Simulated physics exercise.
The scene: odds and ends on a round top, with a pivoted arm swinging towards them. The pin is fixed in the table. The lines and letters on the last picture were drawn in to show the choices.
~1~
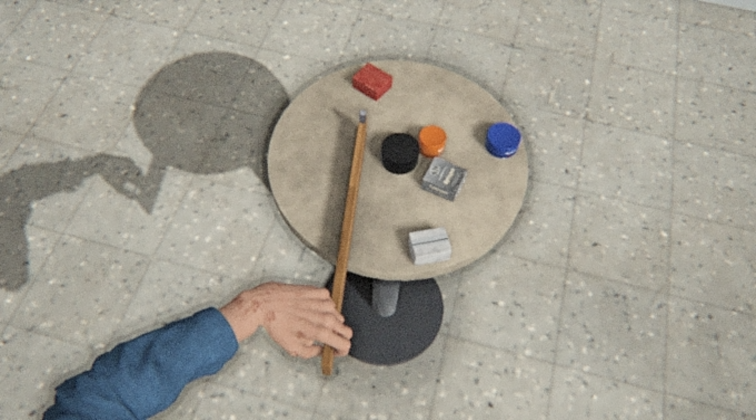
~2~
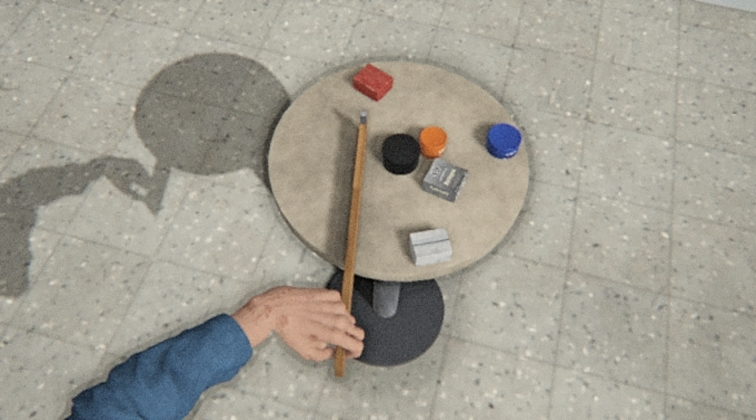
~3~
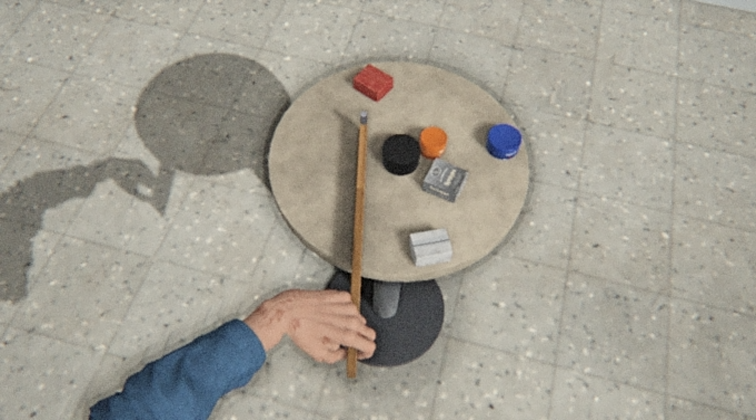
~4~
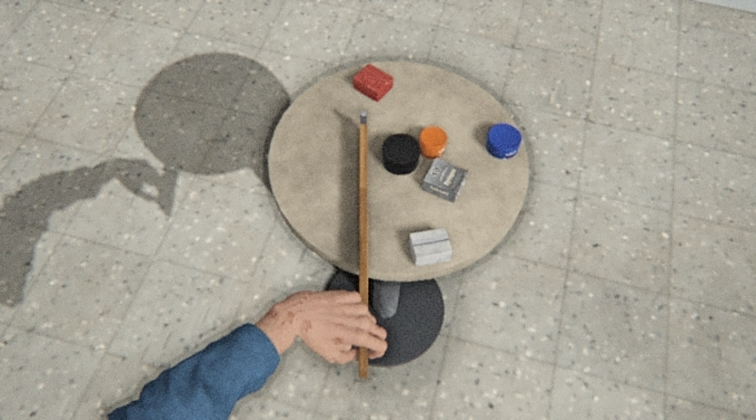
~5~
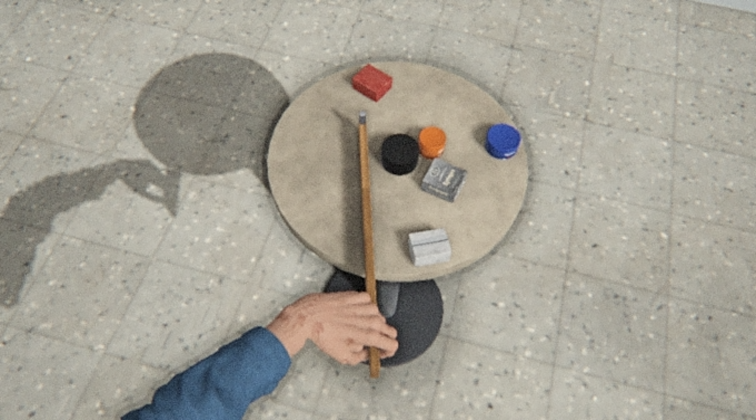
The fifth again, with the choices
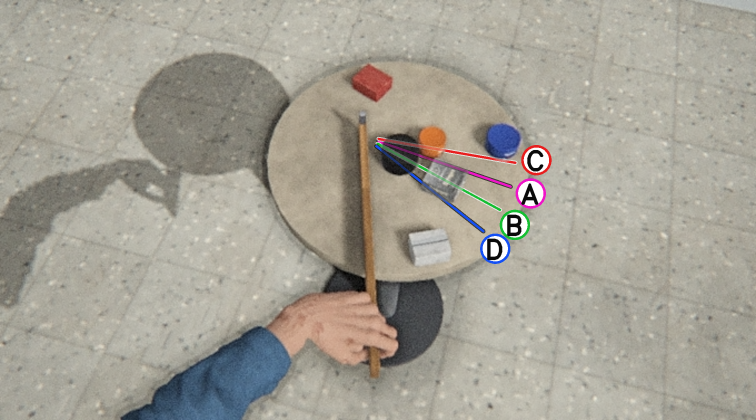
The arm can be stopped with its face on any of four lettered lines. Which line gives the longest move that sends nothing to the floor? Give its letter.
Nothing falls up to C.
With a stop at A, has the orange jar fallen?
By then, no.
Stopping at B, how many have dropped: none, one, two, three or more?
In all, none.
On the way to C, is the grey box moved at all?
Yes.
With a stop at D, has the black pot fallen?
By then, no.
On the marked copy, A at (444, 164); B at (437, 176); C at (446, 151); D at (428, 187).
With C. Early on, arm (409, 185); white box (458, 231); black pot (403, 153).
Further on, arm (438, 161); white box (497, 183); grey box (459, 166).
At the end, arm (448, 137); blue tub (508, 117); white box (504, 142); nothing has fallen.
As for the rest, A is safe but short; B is safe but short; D is safe but short.
